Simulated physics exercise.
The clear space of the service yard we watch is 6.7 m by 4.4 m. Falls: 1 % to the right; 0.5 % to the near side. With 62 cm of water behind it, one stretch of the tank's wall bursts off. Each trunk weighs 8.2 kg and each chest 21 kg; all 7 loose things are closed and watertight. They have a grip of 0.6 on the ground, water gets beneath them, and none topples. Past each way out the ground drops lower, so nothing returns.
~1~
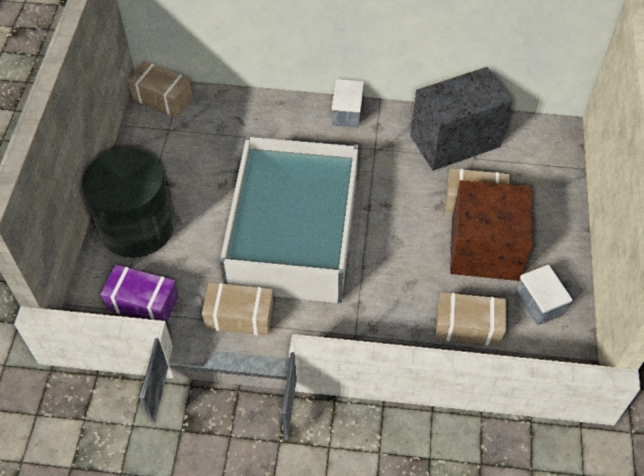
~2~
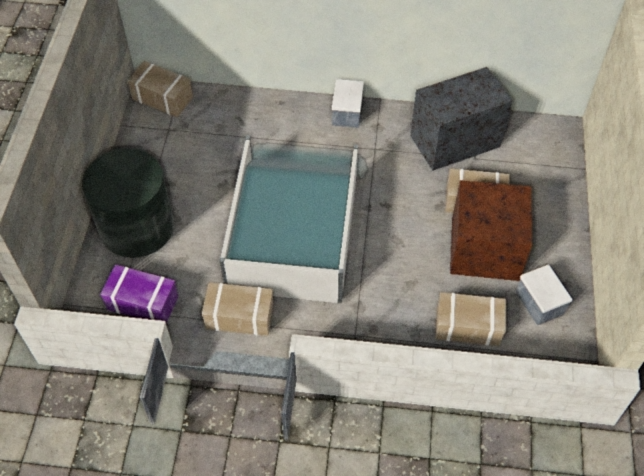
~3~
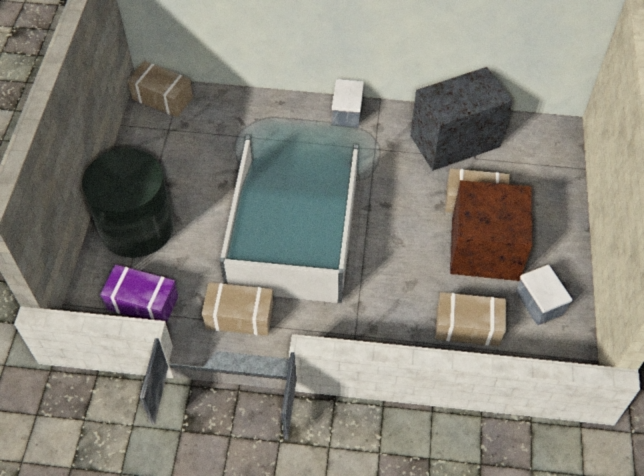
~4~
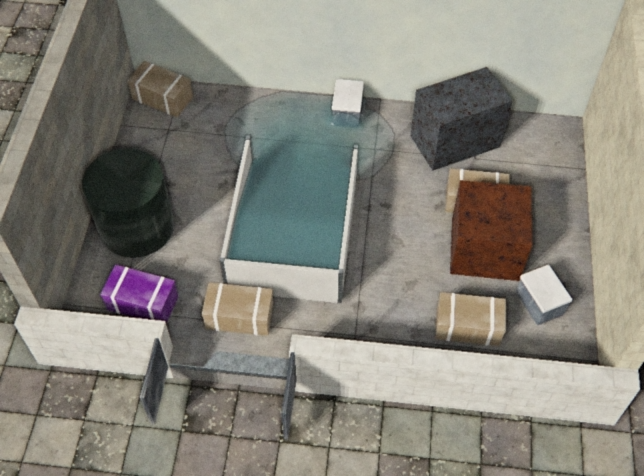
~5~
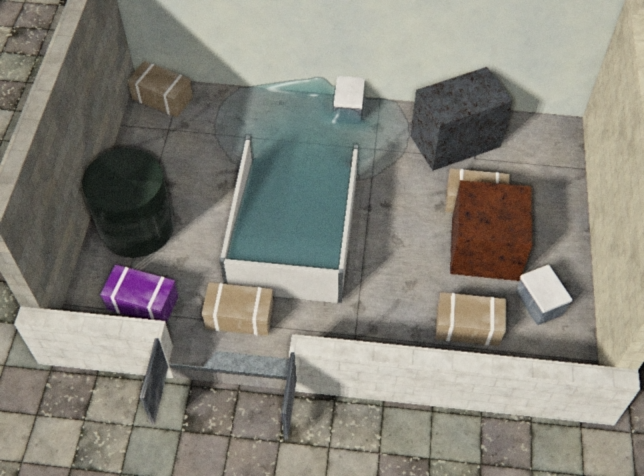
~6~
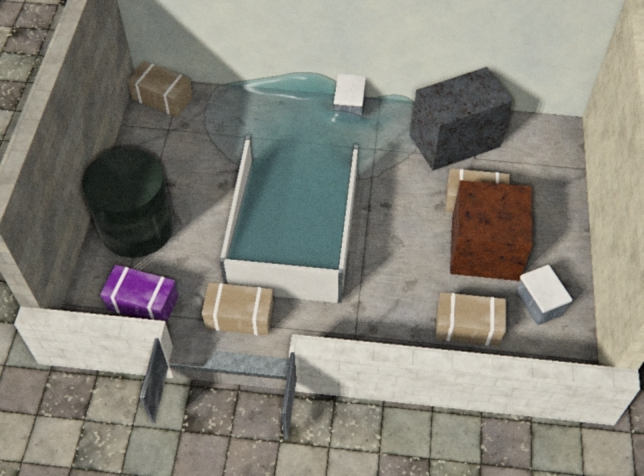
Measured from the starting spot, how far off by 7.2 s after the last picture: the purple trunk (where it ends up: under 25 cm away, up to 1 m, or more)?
Expect a moderate change in position.
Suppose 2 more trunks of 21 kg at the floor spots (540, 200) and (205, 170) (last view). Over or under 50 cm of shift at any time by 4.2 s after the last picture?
As asked, in order: Shy of the mark; shy of the mark.
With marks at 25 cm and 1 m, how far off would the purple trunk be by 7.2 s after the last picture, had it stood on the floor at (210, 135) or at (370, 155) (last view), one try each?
One after the other: It is taken far off, and then it is taken far off.
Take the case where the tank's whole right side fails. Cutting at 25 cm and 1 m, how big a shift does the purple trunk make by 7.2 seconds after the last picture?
Outcome for the purple trunk: It remains nearly still.
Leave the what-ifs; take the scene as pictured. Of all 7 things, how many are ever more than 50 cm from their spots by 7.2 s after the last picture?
That adds up to 5.
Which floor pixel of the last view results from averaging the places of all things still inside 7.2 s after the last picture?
Around (376, 227).
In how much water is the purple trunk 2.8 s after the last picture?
About 1 cm.
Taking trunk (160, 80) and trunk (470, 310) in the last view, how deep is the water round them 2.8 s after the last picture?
About 15 and 1 cm.
Then, 0.9 s after the last picture the purple trunk is near (138, 287), 0.0 m from its start, aground; 0 of 7 are out; 1 afloat.
Then, 2.8 s after the last picture the purple trunk is near (138, 287), 0.0 m from its start, aground; 0 of 7 are out; 2 afloat.
Then, 4.8 s after the last picture the purple trunk is near (143, 272), 0.2 m from its start, afloat; 0 of 7 are out; 3 afloat.
Then, 7.2 s after the last picture the purple trunk is near (122, 254), 0.5 m from its start, afloat; 1 of 7 are out; 3 afloat.
